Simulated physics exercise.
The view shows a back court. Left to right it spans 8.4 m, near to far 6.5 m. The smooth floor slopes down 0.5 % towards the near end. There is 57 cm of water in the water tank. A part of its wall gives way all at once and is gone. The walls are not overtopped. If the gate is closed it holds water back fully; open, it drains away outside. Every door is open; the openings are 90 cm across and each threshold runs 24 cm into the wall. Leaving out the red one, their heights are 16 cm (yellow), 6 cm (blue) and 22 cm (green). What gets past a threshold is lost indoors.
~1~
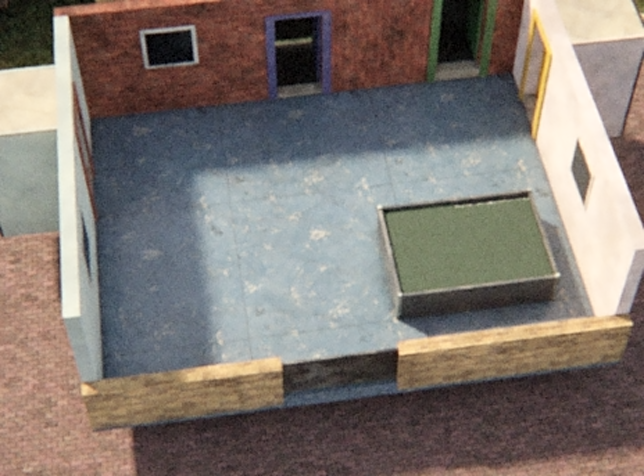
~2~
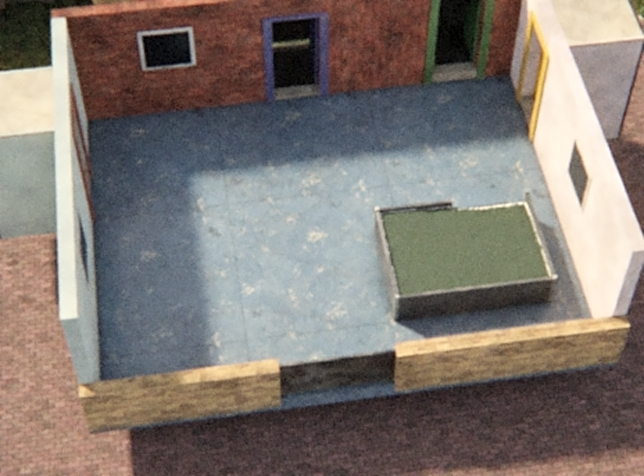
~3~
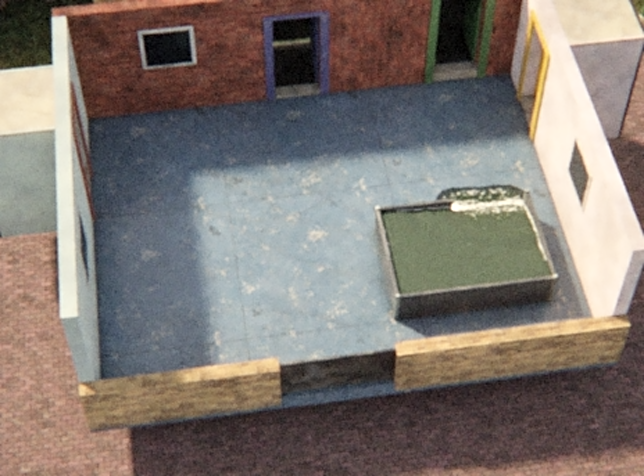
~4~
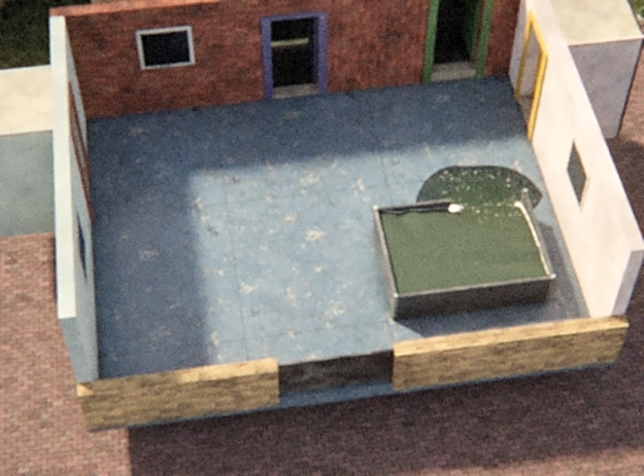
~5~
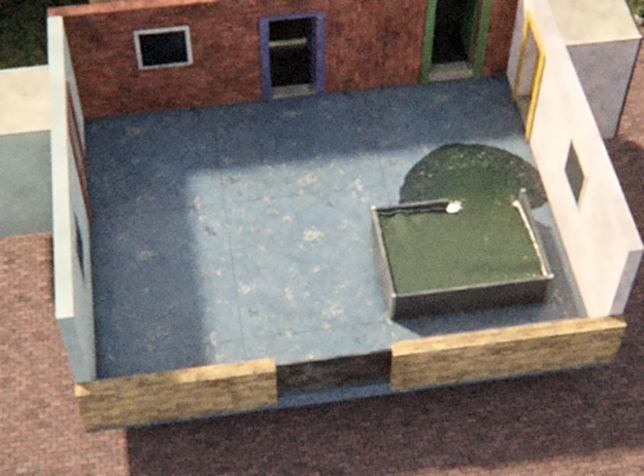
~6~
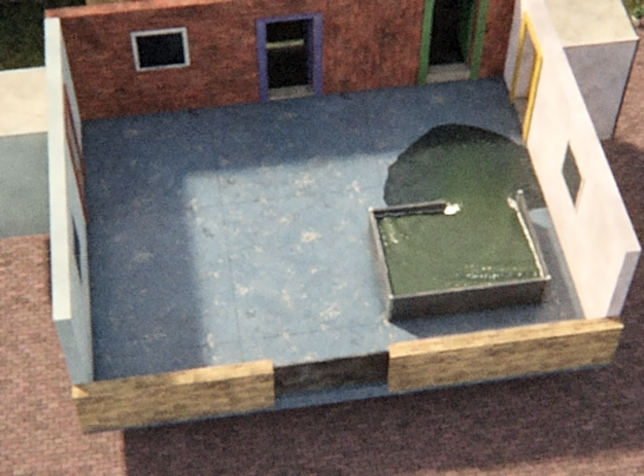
Green water pours through a gap in the tank's far side and spreads across the blue floor.
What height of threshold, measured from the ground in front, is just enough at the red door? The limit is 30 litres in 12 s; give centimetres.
It would have to be roughly 8 cm high.
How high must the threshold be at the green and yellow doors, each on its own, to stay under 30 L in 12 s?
Roughly 24 cm at green and 15 cm at yellow.
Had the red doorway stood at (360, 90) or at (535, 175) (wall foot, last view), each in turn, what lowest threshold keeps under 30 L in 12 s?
Roughly 10.5 and 14.5 cm.
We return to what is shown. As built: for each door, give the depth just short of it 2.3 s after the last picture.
Depths in cm: Yellow 19, blue 7, green 29, red 0.
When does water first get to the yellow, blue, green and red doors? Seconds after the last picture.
Arrival: Yellow 0.3 s, blue 1.6 s, green 0.3 s, red 5.0 s.
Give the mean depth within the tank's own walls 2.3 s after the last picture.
Roughly 28 cm on average.
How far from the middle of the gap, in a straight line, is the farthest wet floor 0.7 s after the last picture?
Some 3.8 m out.
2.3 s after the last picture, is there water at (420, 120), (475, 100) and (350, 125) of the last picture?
In that order: Flooded, under water, wet.
Then, 0.7 s after the last picture water covers 20 % of the floor, deepest (33 cm) near (495, 213); it has not reached the red door.
Then, 2.3 s after the last picture water covers 25 % of the floor, deepest (33 cm) near (483, 84); it has not reached the red door.
Then, 11.3 s after the last picture water covers 95 % of the floor, deepest (14 cm) near (96, 410); 8 cm at the red door, 0 litres in over its 27 cm threshold.
At the red door as built, the water peaked near 14 cm, 5.5 s after the last picture.
With a threshold of 6.5 cm, 50 litres would have come in within the 12 s; with 10 cm, 11 litres. So under 30 litres takes about 8 cm.
